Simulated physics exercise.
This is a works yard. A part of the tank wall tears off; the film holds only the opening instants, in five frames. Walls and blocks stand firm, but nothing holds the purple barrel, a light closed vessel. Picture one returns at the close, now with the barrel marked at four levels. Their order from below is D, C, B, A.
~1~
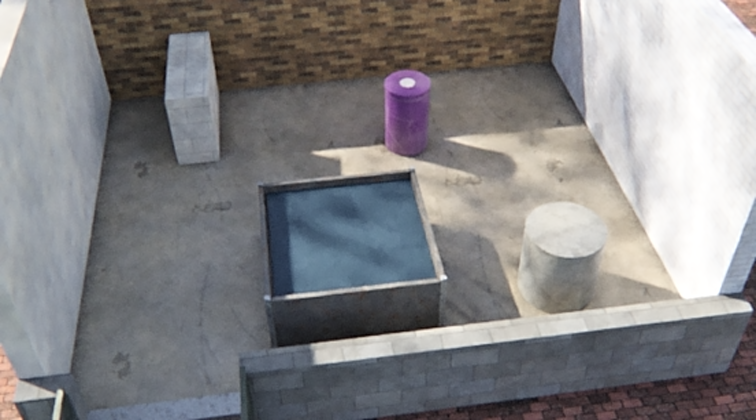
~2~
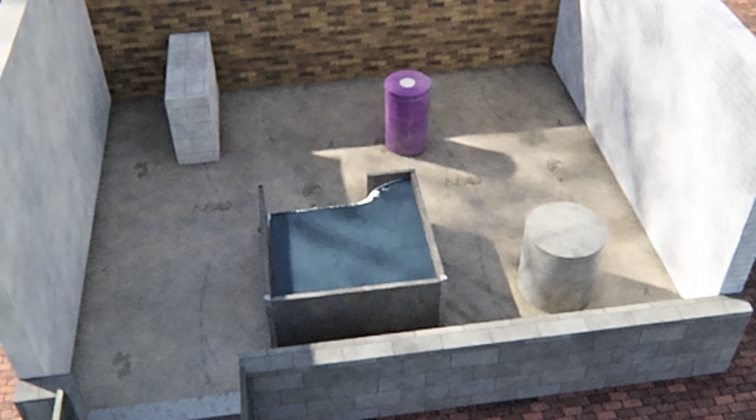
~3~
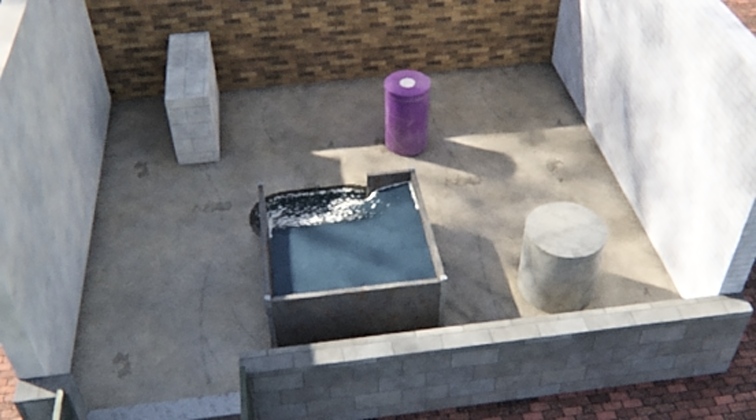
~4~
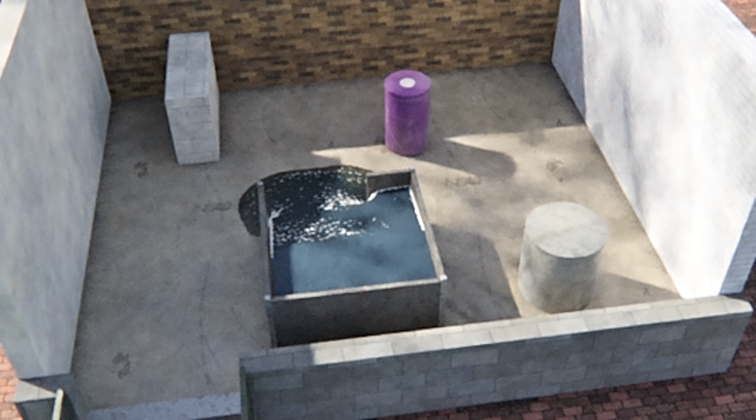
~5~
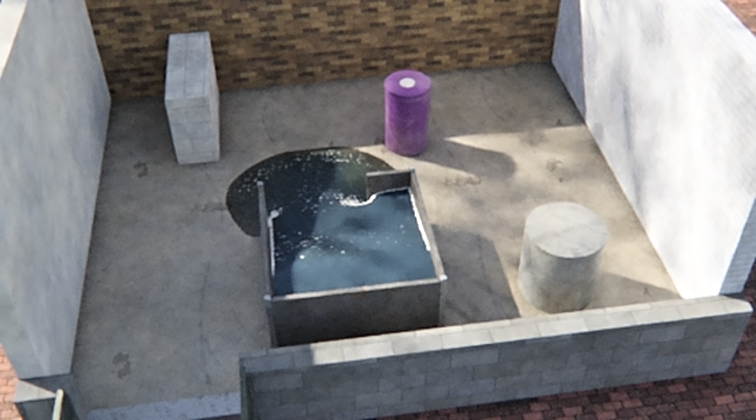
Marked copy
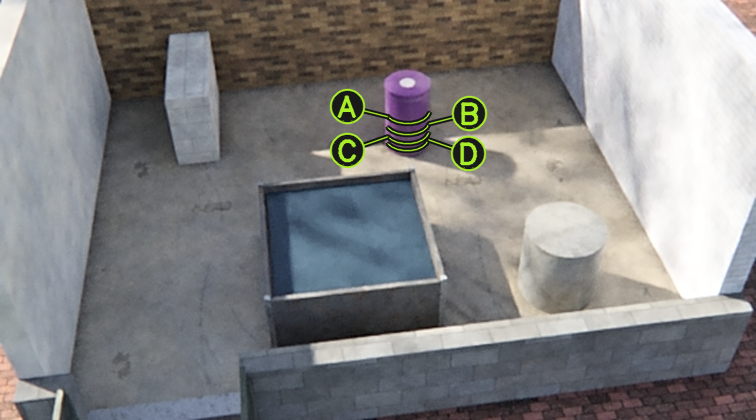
A walled concrete yard, backed by patterned brickwork, is seen from high above by a camera that stays still. A square tank full of dark blue water sits in the middle, with a purple barrel behind it, a pale cylinder to the right and a grey block at back left. The tank's back side opens, and water pours out behind it, glittering, then spreads in a dark, rounded pool towards the barrel.
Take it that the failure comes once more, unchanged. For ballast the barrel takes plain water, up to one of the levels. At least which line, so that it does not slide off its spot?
Mark C.
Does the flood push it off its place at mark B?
No.
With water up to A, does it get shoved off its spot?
No, not at all.
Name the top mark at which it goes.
It is D.
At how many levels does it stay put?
Three of them.
On the marked copy, A at (411, 123); B at (411, 134); C at (410, 143); D at (410, 150); from the bottom up D, C, B, A.
Choosing A, it does not move.
Choosing B, it does not move.
Choosing C, it does not move.
Choosing D, it is pushed about half its own width away.
